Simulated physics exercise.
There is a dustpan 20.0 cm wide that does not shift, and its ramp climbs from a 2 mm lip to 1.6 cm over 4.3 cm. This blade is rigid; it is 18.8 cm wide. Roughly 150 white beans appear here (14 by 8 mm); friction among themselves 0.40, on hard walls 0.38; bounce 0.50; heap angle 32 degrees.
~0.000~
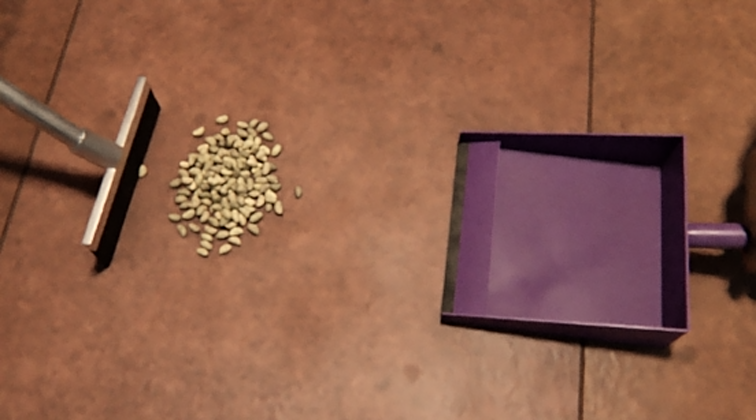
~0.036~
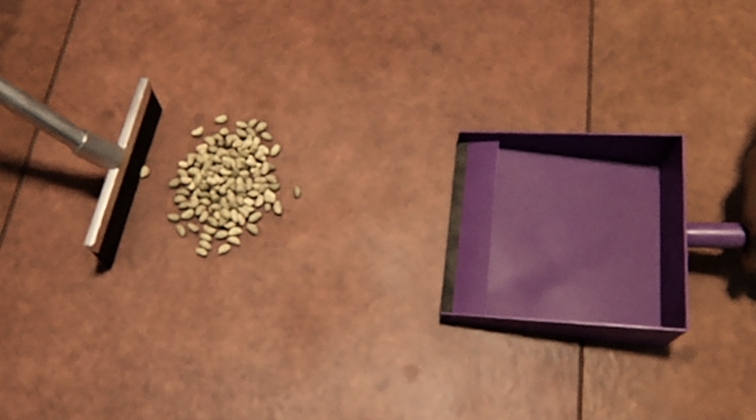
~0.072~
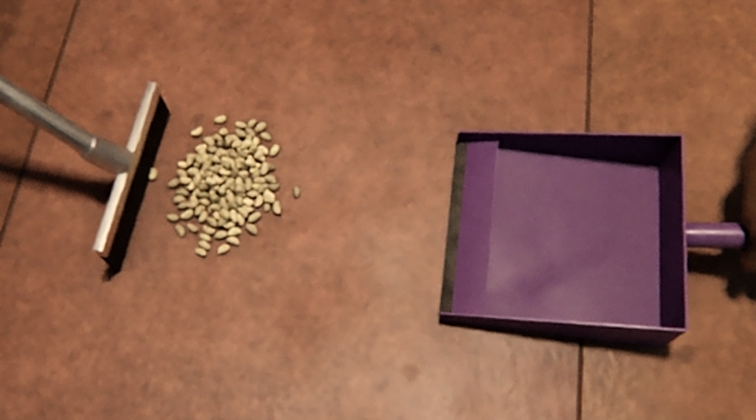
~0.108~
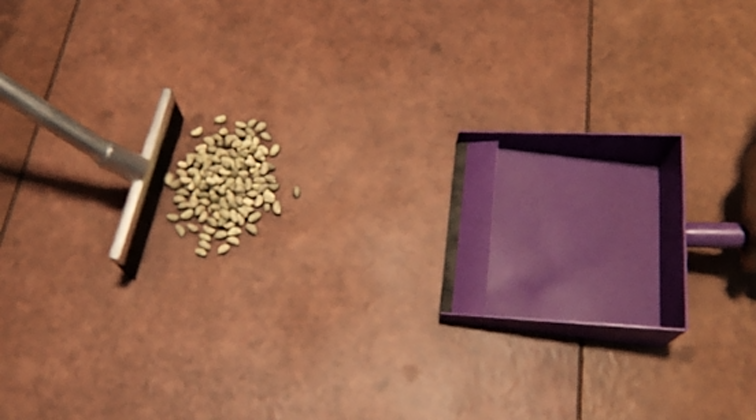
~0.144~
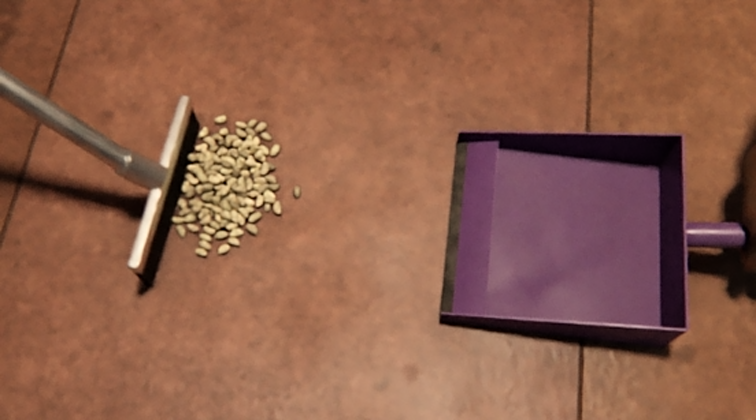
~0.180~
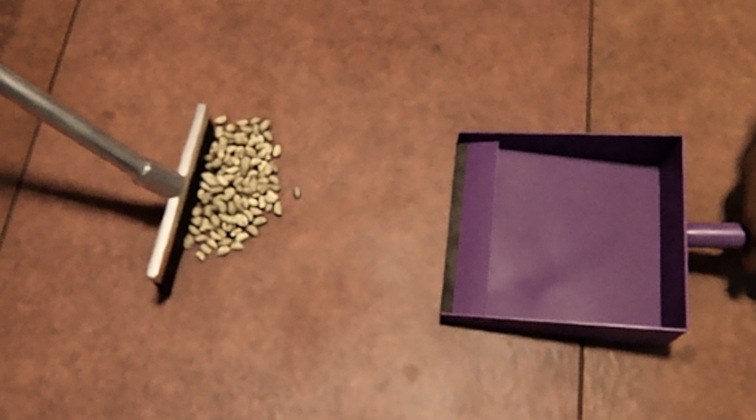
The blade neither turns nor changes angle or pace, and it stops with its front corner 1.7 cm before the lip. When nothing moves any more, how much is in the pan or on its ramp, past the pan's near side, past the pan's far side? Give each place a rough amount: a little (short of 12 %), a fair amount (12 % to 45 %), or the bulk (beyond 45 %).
Pan: A fair amount; near side: A fair amount; far side: A little.
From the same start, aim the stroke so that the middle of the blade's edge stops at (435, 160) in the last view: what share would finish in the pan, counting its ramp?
Share caught: Approx. 25 %.
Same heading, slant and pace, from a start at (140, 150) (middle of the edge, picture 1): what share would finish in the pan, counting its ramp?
Estimate: Near 35 %.
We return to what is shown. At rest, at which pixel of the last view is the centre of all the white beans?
Approximately (442, 250) in the last view.
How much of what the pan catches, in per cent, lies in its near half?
100 per cent.
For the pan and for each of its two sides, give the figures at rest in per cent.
Final shares - pan: 25%, near side: 20%, far side: 5%.
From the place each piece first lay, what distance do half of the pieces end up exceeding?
It comes to some 26 cm.
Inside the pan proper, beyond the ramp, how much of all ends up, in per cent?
It comes to some 0 per cent.
After 0.41 s, middle of the blade 15 cm from the lip; 0 % over the lip, far side 5 %, near side 5 %.
After 0.57 s, middle of the blade 6 cm from the lip; 0 % over the lip, far side 5 %, near side 15 %.
Then, at 0.84 s, middle of the blade 2 cm from the lip; 25 % over the lip, far side 5 %, near side 20 %.
At rest (2.6 s), pan 25 %, near side 20 %, far side 5 %, in front of the lip or behind the blade 50 %.
